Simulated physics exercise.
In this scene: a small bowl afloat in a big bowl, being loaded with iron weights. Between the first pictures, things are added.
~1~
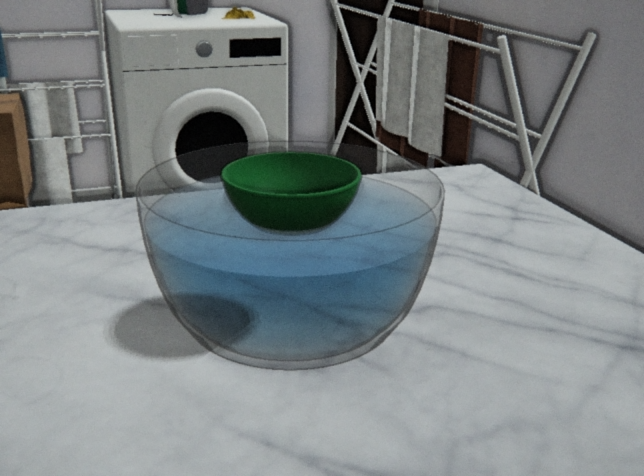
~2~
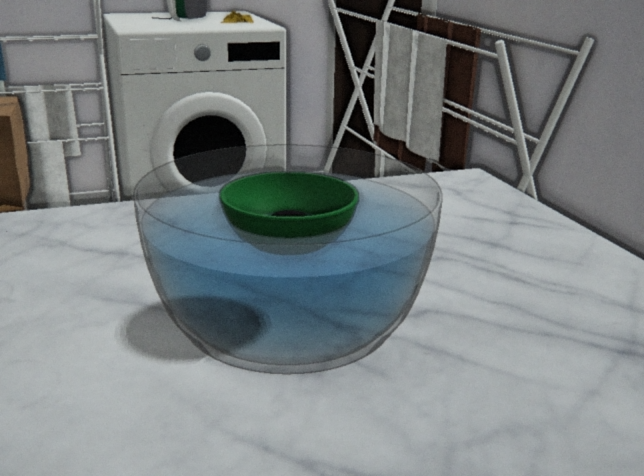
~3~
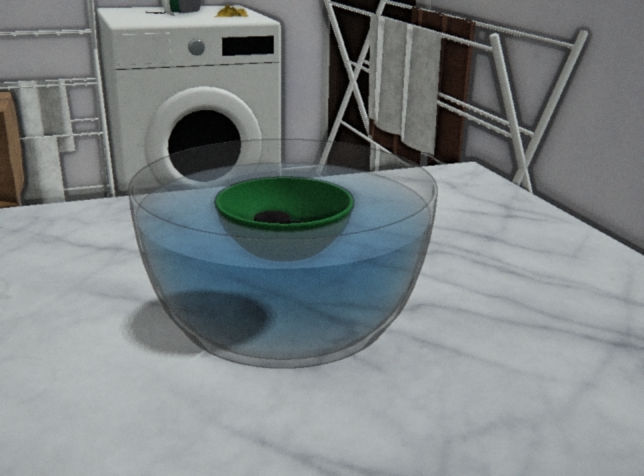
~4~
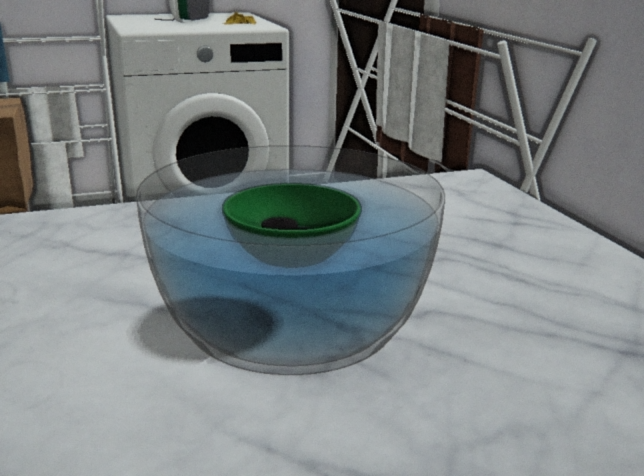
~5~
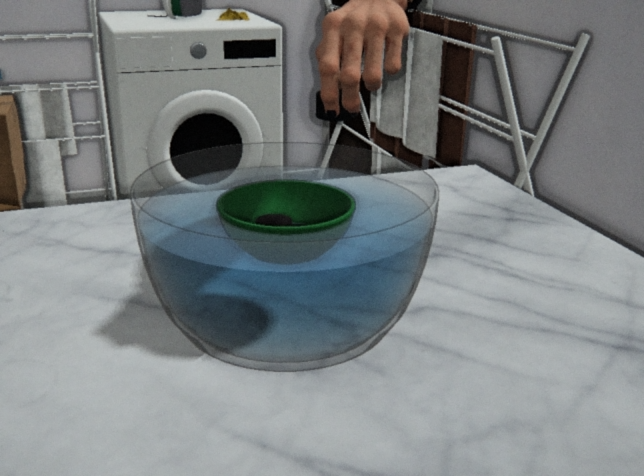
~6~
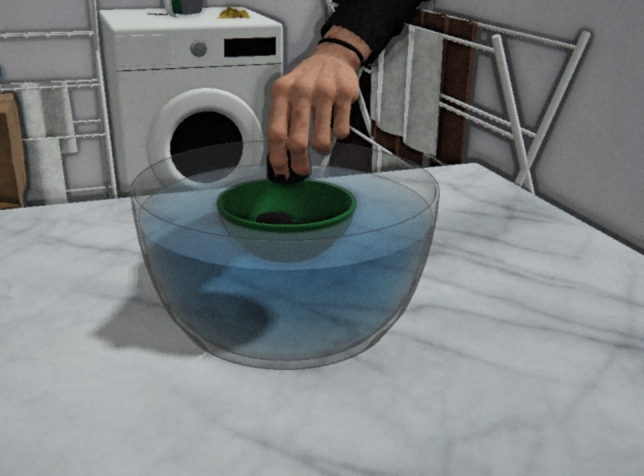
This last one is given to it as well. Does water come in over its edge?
It will not stay up this time.
Soon after, the iron weight is in and the small bowl dips.
Later, water pours in over its edge.
In the end, the small bowl lies on the bottom with its load.
